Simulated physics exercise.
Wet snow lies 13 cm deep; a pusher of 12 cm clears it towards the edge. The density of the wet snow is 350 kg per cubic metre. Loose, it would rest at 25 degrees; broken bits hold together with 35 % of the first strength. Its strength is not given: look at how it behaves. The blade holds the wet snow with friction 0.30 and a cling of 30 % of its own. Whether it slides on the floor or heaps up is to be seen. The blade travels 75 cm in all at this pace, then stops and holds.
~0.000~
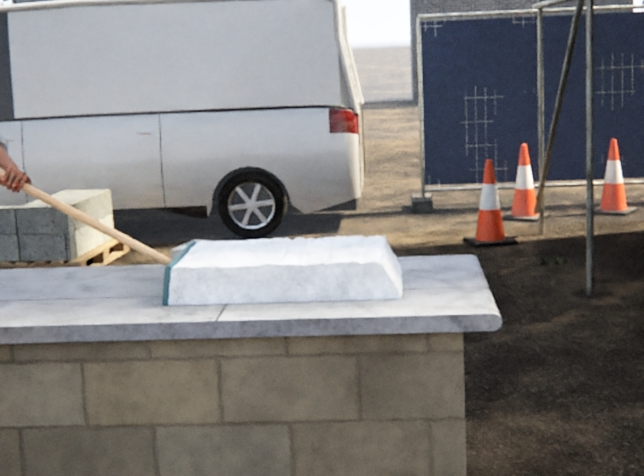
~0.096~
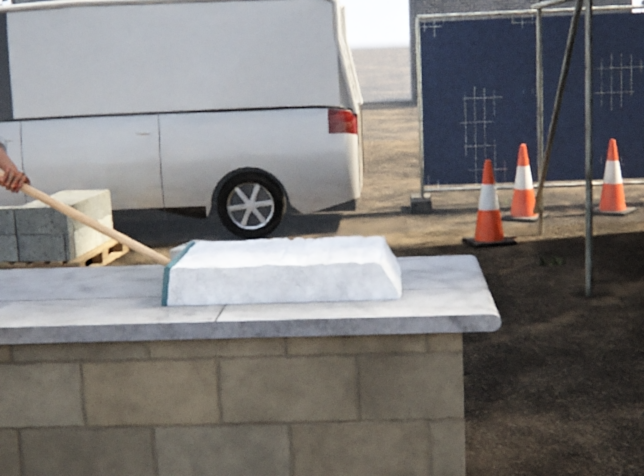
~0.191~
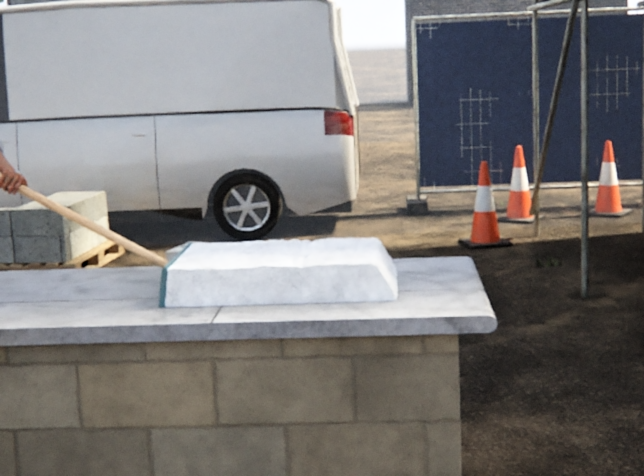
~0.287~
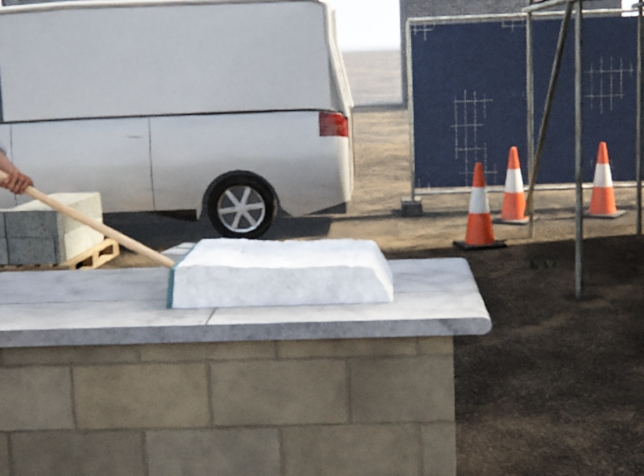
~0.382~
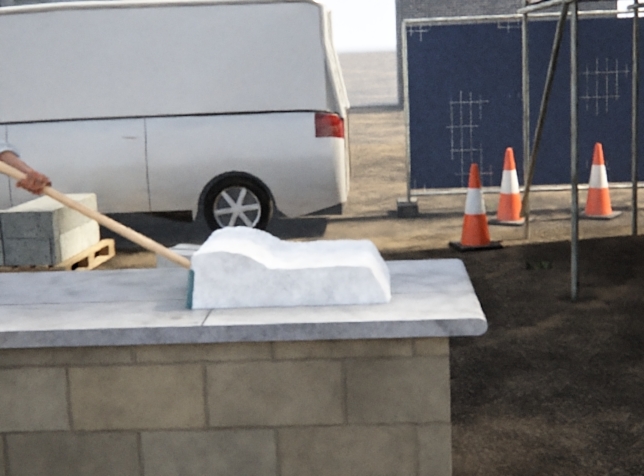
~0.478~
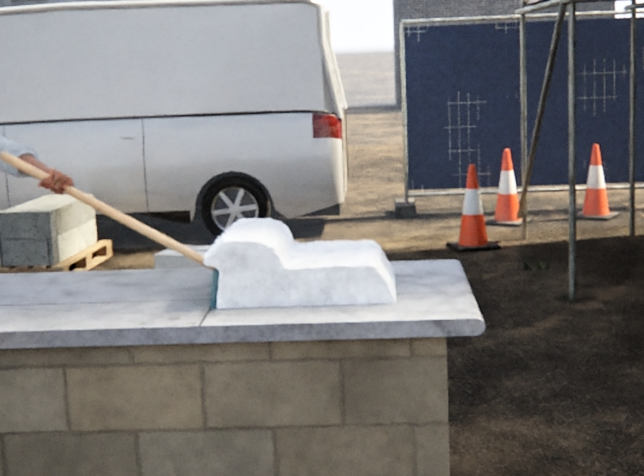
In this clip, a hand on a long wooden handle pushes a blade rightward against a slab of white snow on a stone-topped wall, and the snow beside the blade heaps up while its right end barely moves.
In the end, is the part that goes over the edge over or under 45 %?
The result is under 45 %.
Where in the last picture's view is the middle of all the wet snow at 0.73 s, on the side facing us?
Around (354, 279).
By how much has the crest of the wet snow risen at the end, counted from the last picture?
Roughly 0 cm.
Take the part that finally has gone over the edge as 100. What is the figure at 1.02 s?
About 0 %.
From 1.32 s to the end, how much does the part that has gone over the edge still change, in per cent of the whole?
About 10 %.
After 0.73 s, 0 % has gone over the edge and 2 % has spilled back over the blade.
After 1.02 s, 0 % has gone over the edge and 2 % has spilled back over the blade.
After 1.32 s, 21 % has gone over the edge and 2 % has spilled back over the blade.
After 1.62 s, 32 % has gone over the edge and 2 % has spilled back over the blade.
After 1.72 s, at the end, 32 % has gone over the edge and 2 % has spilled back over the blade.
